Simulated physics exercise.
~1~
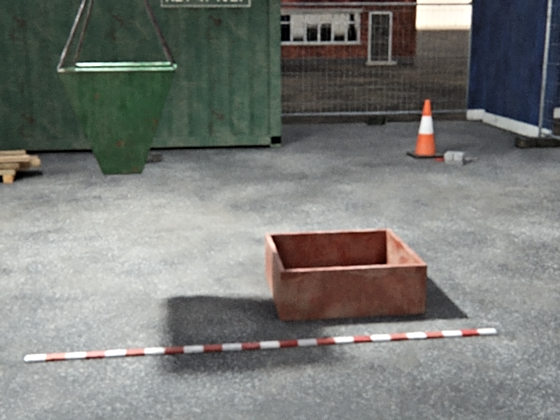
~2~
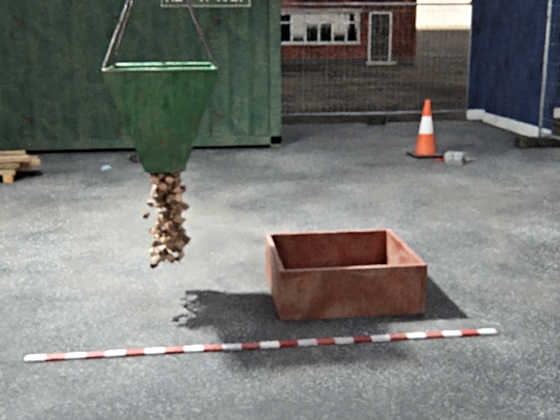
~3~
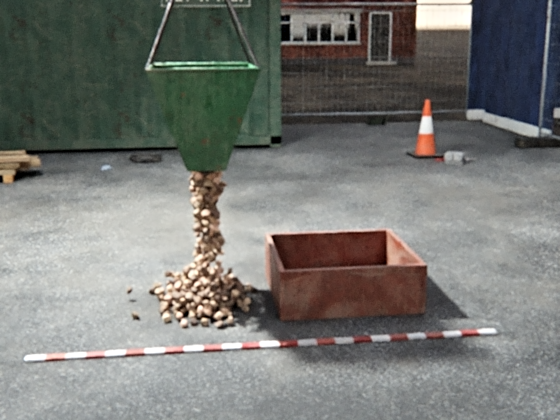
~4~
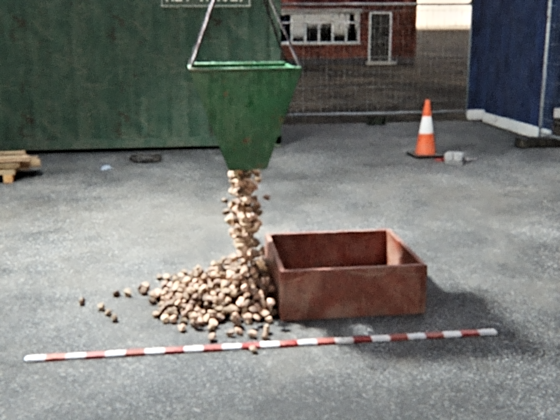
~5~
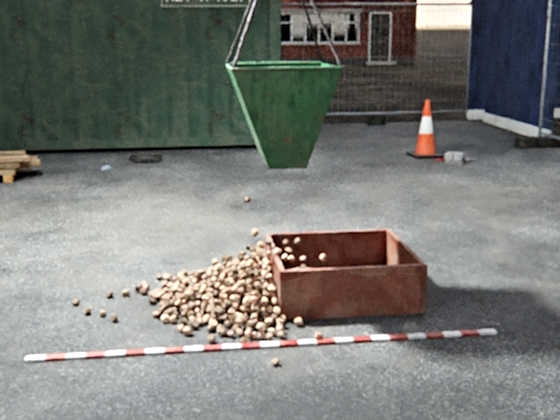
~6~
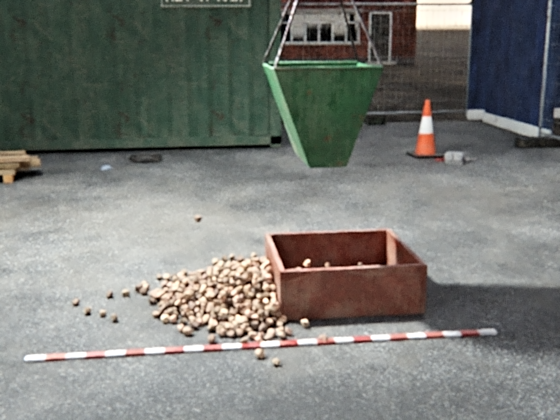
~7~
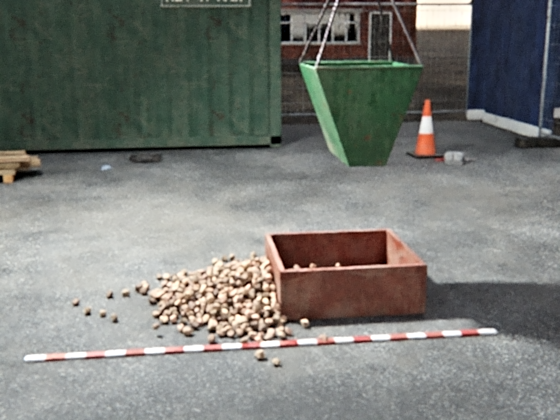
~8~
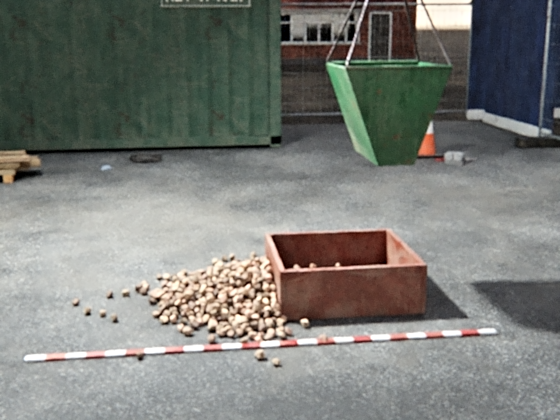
The clip shows a green skip moving right above a paved yard, pouring brownish stones from its base until empty and continuing right, while most of the stones settle in a heap left of a reddish open bin, with only a few landing inside.
